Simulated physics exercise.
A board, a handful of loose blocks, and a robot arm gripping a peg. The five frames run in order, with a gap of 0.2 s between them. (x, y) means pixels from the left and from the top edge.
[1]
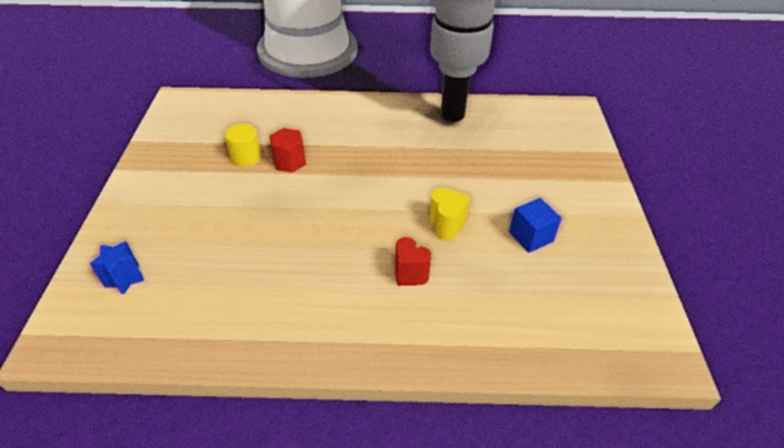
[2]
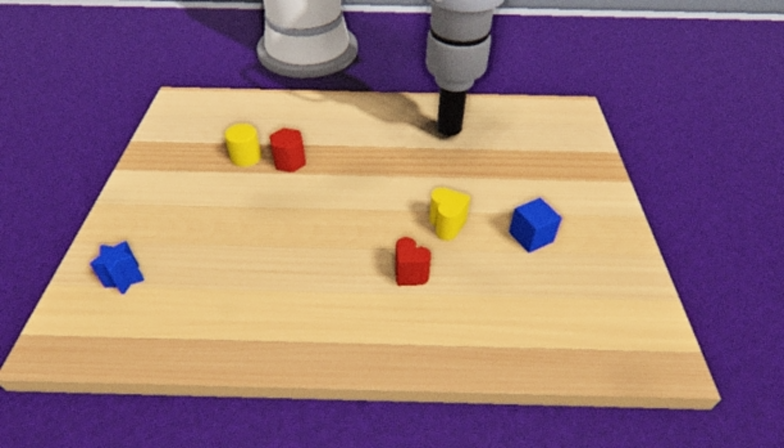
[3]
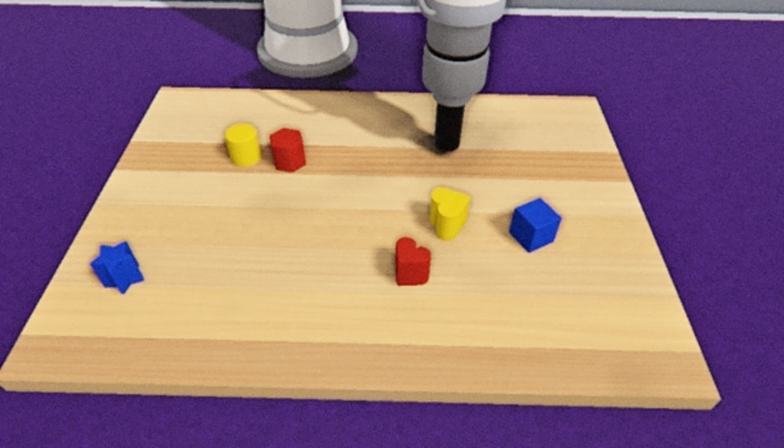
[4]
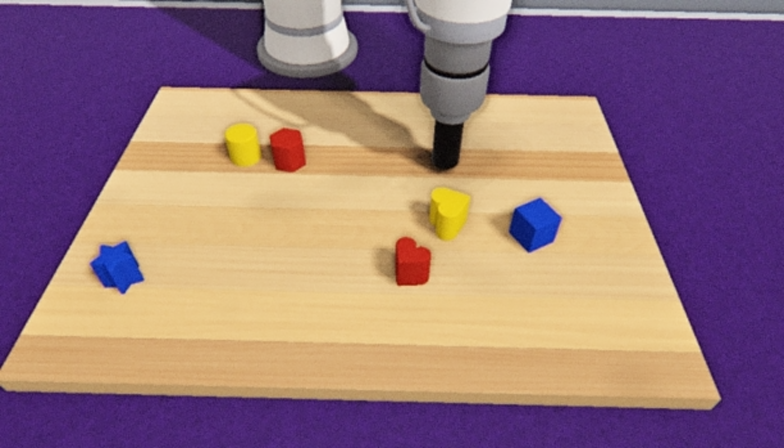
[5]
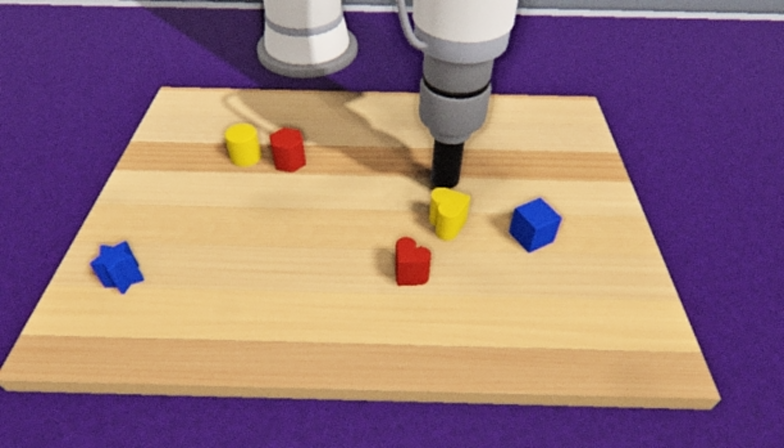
At the start, a robot arm holds a dark peg near the far edge of a wooden board scattered with six red, yellow and blue blocks. The arm moves the peg steadily toward the viewer, until it is just behind the yellow heart block, while all the blocks stay still.
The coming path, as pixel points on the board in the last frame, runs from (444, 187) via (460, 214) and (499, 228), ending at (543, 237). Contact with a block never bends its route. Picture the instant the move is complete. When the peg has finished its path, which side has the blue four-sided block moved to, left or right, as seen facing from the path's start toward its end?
The shift is to the left of that direction.
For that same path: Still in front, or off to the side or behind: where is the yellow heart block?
Final position: To the side or behind.
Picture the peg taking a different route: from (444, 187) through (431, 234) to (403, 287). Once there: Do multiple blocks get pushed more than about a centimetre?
My answer is yes.
On the path given first. One third of the way, peg (463, 208); yellow heart block (450, 208).
Two thirds of the way, peg (503, 221); yellow heart block (451, 209), turned 15° clockwise; blue four-sided block (546, 214).
At the end, peg (545, 230); yellow heart block (451, 209), turned 15° clockwise; blue four-sided block (592, 223).
